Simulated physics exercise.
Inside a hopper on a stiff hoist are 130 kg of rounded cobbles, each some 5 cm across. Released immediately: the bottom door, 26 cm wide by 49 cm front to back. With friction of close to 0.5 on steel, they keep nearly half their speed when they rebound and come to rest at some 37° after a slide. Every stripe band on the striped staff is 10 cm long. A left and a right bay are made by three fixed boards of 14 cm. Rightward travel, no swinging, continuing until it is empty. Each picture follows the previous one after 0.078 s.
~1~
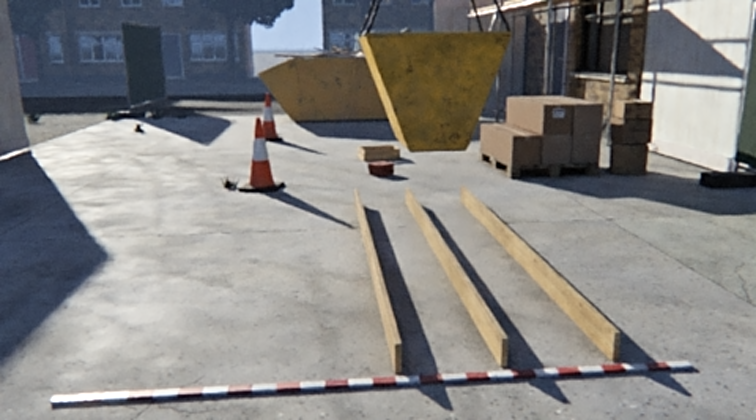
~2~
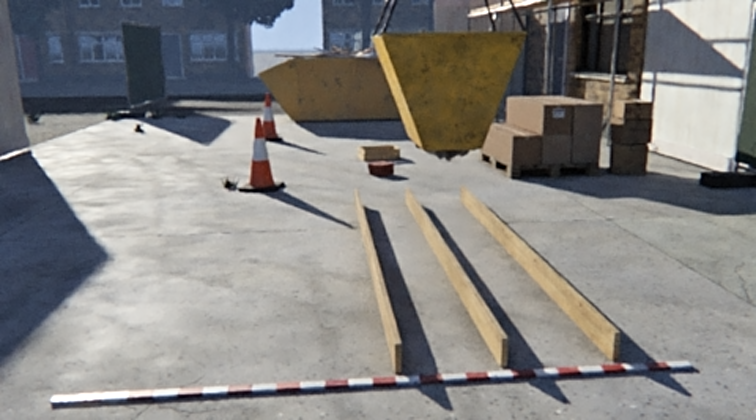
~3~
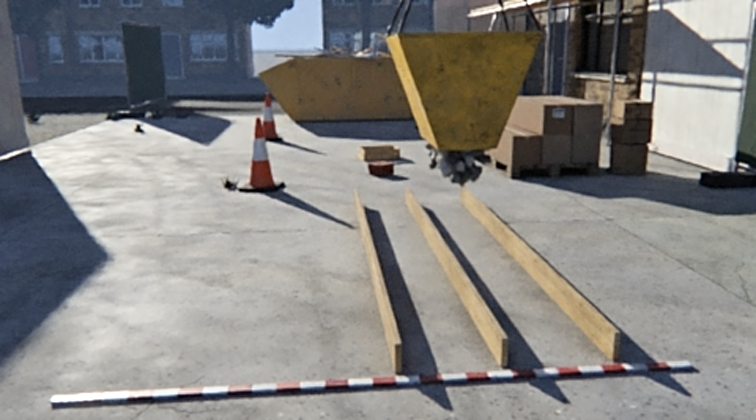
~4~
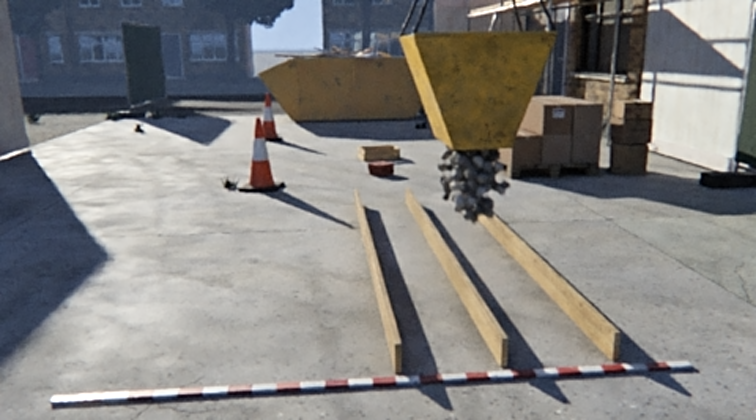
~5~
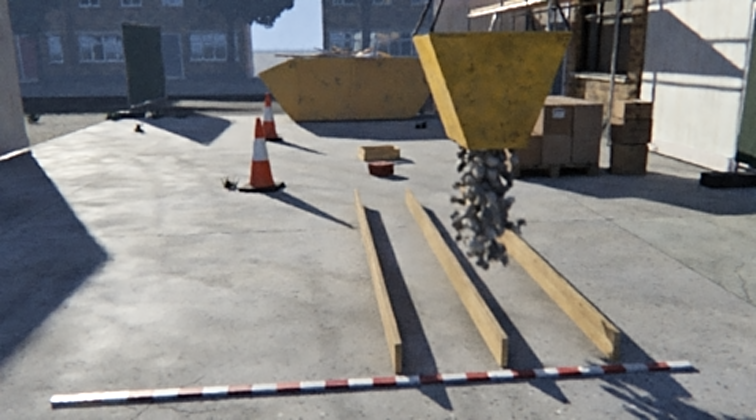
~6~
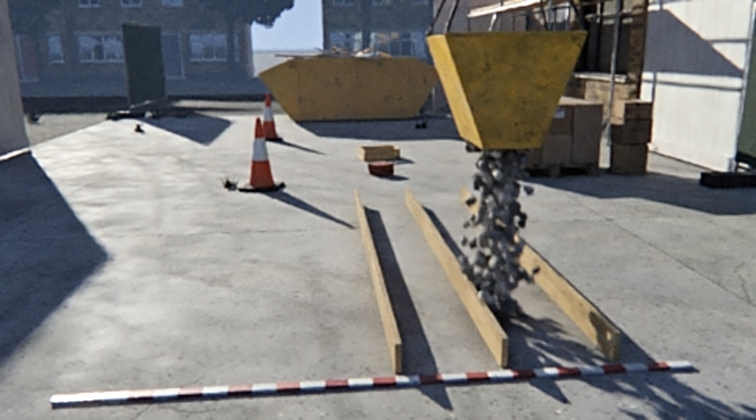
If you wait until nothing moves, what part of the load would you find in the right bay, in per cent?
I would find about 59 per cent there.
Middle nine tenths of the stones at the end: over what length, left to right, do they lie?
Around 130 centimetres.
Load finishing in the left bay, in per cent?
Near 0 in a hundred.
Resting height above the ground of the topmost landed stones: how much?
I'd put it at close to 20 cm off the ground.
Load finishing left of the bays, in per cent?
Approximately 0 in a hundred, give or take.
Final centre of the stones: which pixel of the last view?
About (551, 306).
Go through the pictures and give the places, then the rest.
In the first picture, the outlet is at (438, 139); nothing has dropped yet.
In the second picture, the outlet is at (453, 139); 4 % is out.
In the third picture, the outlet is at (468, 139); 12 % is out, the lowest stones still above the boards at (460, 175), 75 cm up.
In the fourth picture, the outlet is at (483, 138); 20 % is out, the lowest stones still above the boards at (475, 211), 56 cm up.
In the fifth picture, the outlet is at (498, 138); 30 % is out, the lowest stones still above the boards at (489, 257), 31 cm up.
In the sixth picture, the outlet is at (513, 137); 39 % is out, the lowest stones still above the boards at (487, 281), 18 cm up.
Then, 0.3 s after the last picture, 21 % in the hopper, 78 % falling or lying in the right bay, 1 % falling or lying right of the bays; the stones farthest right are at (593, 193).
Then, 0.7 s after the last picture, 0 % in the hopper, 59 % falling or lying in the right bay, 41 % falling or lying right of the bays; the stones farthest right are at (677, 297).
Then, 1.3 s after the last picture, 0 % in the hopper, 59 % falling or lying in the right bay, 40 % falling or lying right of the bays.
Then, 2.2 s after the last picture, 0 % in the hopper, 59 % falling or lying in the right bay, 40 % falling or lying right of the bays.
Then, 4.1 s after the last picture, 0 % in the hopper, 59 % in the right bay, 40 % right of the bays.
